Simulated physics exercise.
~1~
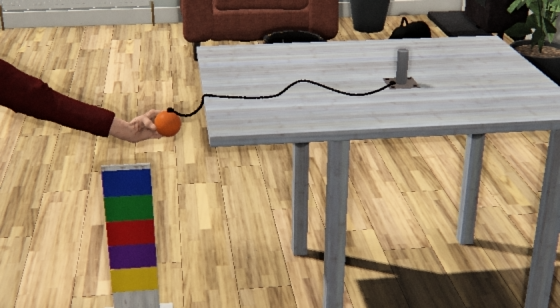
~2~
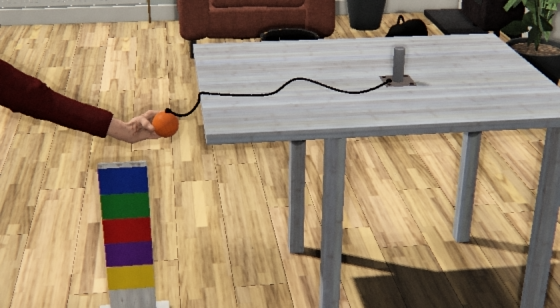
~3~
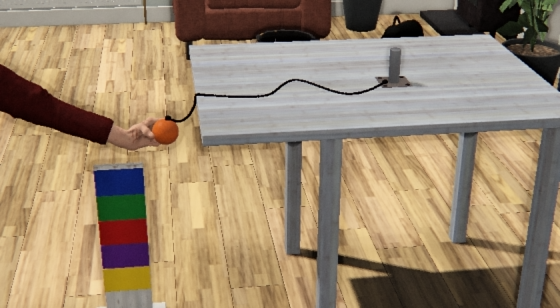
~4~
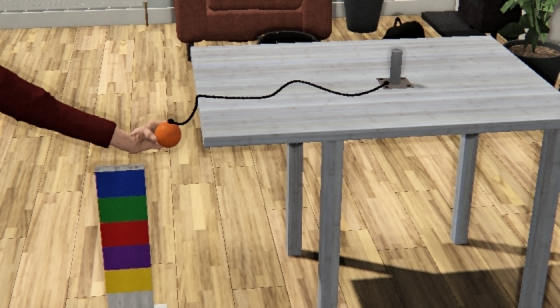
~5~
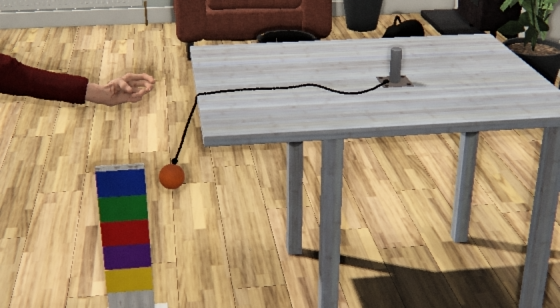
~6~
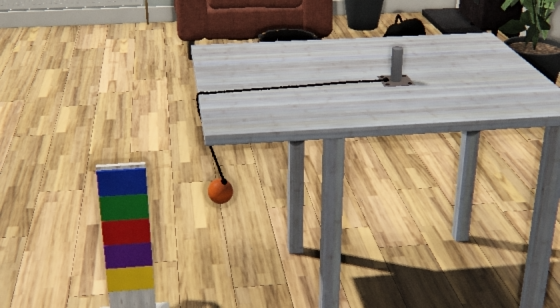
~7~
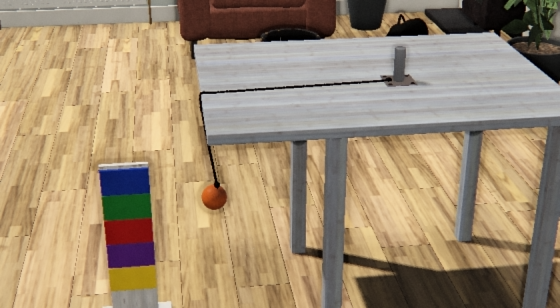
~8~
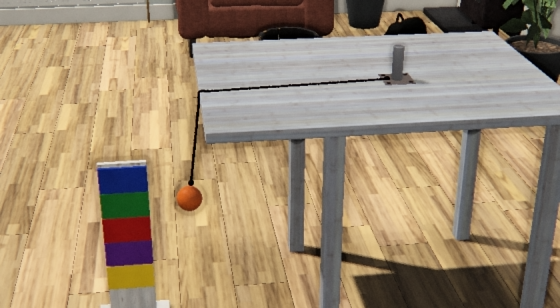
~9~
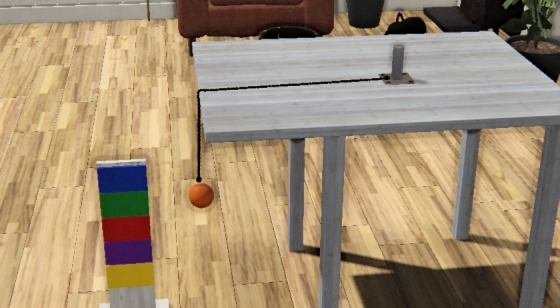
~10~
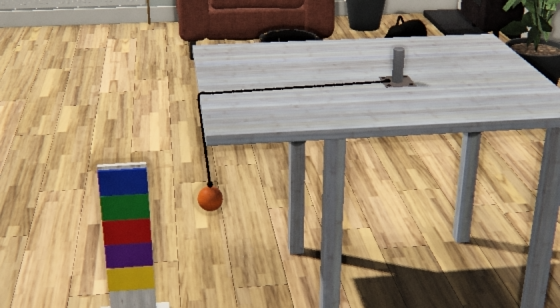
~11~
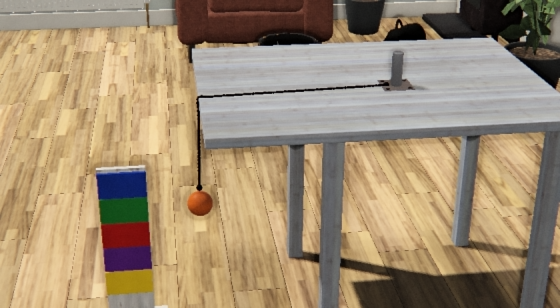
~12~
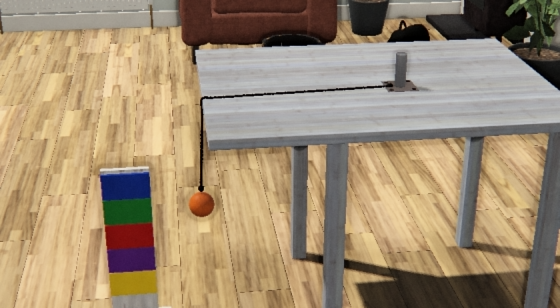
In a room with a wooden floor, a hand reaches in from the left and holds an orange ball on a dark cord just past the left edge of a pale grey table, near an upright board banded blue, green, red, purple and yellow. The hand lowers it slightly, the cord lying slack across the tabletop. Then the fingers open, the ball drops and the hand draws back out of view. The ball swings right, pulling the cord straight over the edge, then sways left and right in small arcs. It ends hanging almost still, level with the green band.
